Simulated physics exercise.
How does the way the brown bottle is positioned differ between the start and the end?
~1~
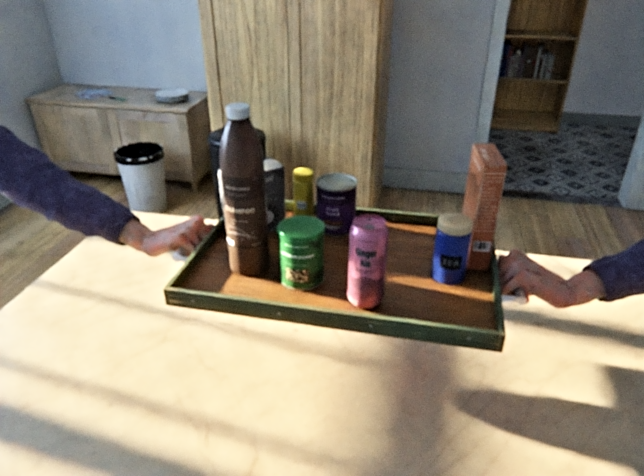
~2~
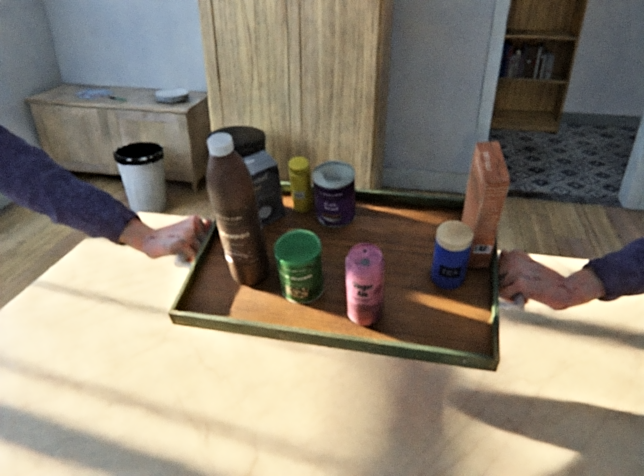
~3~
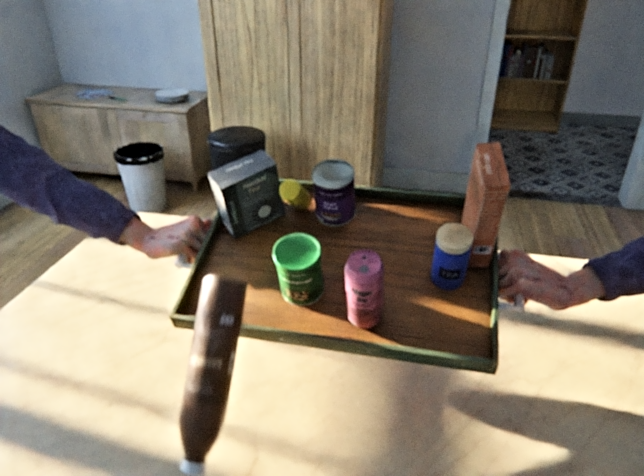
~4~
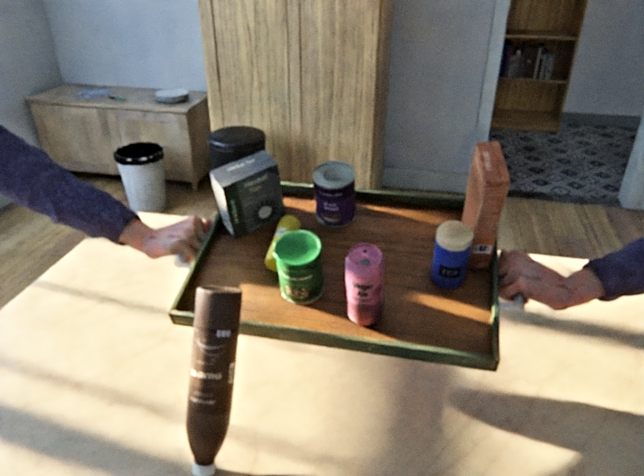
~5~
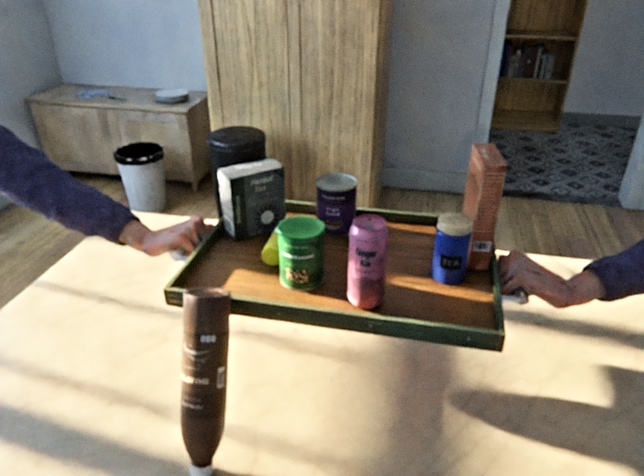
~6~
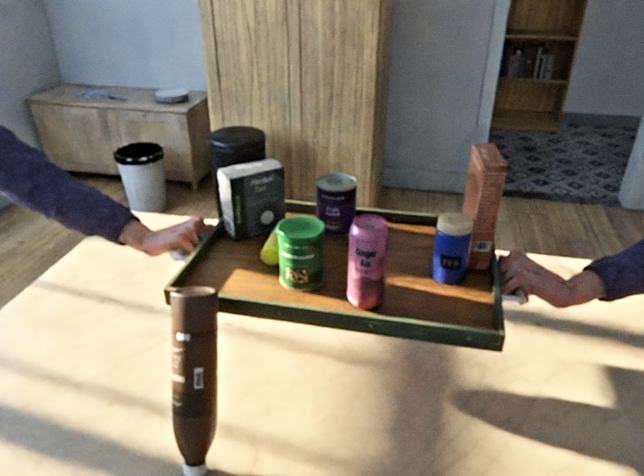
At the start the brown bottle is upright on the tray. By the end it is upside down, off the tray.
